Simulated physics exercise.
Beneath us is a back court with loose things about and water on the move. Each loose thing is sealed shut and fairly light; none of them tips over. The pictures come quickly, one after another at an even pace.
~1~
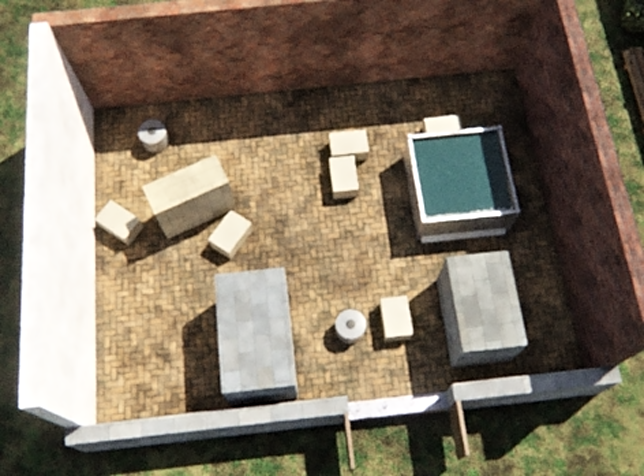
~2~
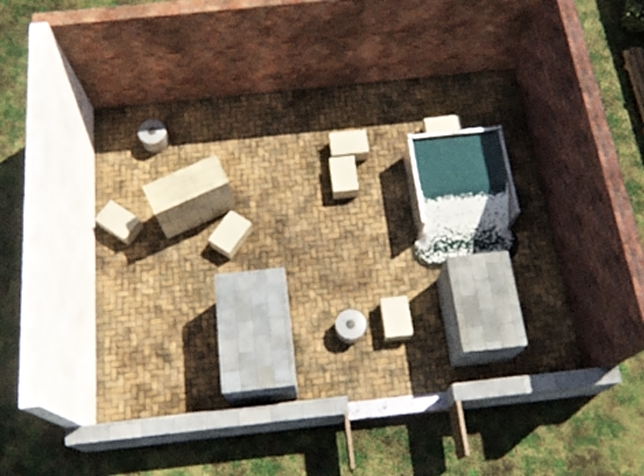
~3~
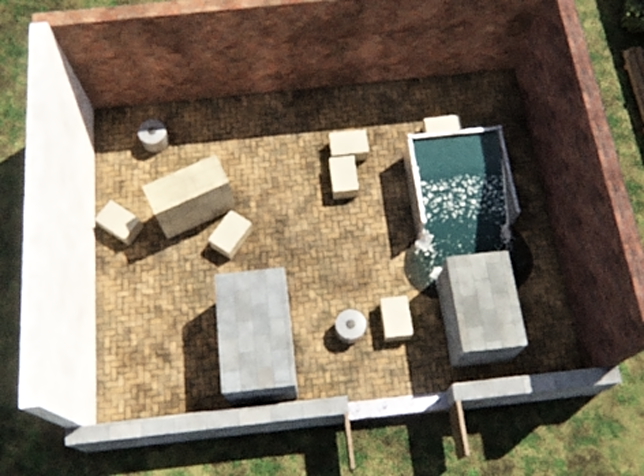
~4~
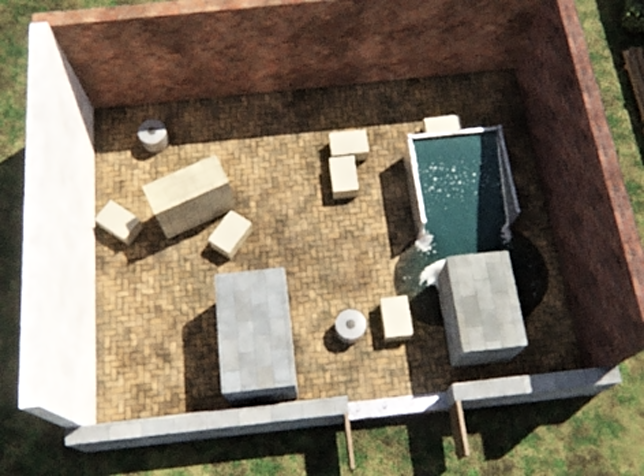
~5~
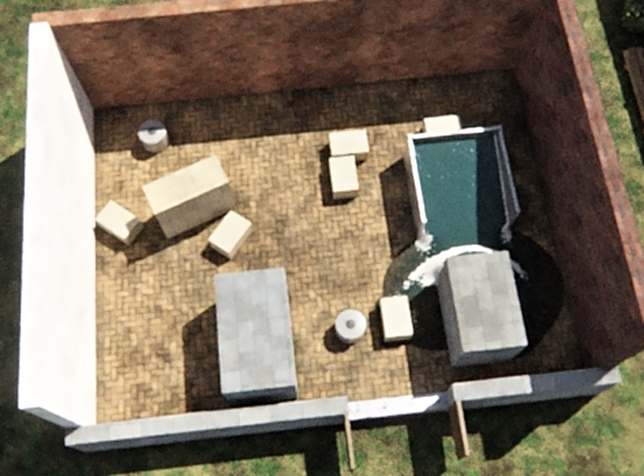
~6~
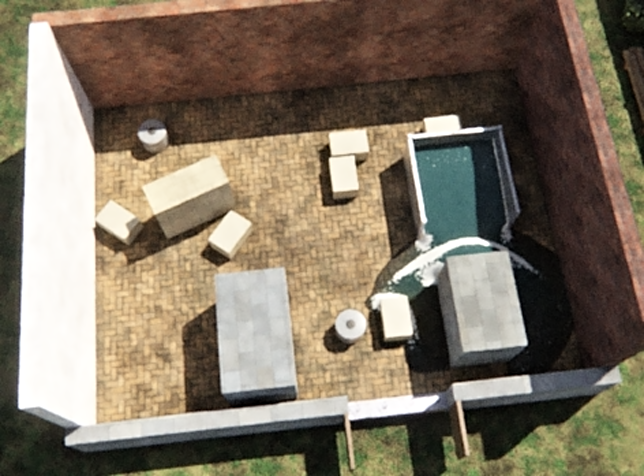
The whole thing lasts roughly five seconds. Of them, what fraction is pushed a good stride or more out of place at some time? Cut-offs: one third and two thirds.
Under one third.
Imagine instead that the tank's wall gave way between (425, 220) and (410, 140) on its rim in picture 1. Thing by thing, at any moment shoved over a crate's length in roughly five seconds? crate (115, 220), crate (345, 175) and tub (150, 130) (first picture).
First stays short of it, second covers that distance, third covers that distance.
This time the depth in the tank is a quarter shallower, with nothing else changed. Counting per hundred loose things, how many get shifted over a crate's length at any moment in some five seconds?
That comes to 20 % of the lot.
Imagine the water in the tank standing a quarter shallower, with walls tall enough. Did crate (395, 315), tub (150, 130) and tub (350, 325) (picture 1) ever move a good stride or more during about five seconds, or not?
Going through them in turn, I'd say got there, then never got there, then got there.
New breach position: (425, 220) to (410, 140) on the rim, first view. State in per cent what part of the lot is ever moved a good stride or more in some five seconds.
It comes to some 50 per cent.
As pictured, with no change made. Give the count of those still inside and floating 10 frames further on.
The count comes to 1.
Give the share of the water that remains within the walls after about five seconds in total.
By my count, 92 per cent.
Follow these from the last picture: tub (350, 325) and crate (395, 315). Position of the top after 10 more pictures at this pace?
(314, 387) and (360, 395), roughly.
A moment on, 0 of 8 are well off their spots; 0 afloat.
Next, 2 of 8 are well off their spots; 1 afloat.
Later, 2 of 8 are well off their spots; 1 afloat.
In the end, 1 of 8 are well off their spots, and 2 have been at some point; 1 afloat.
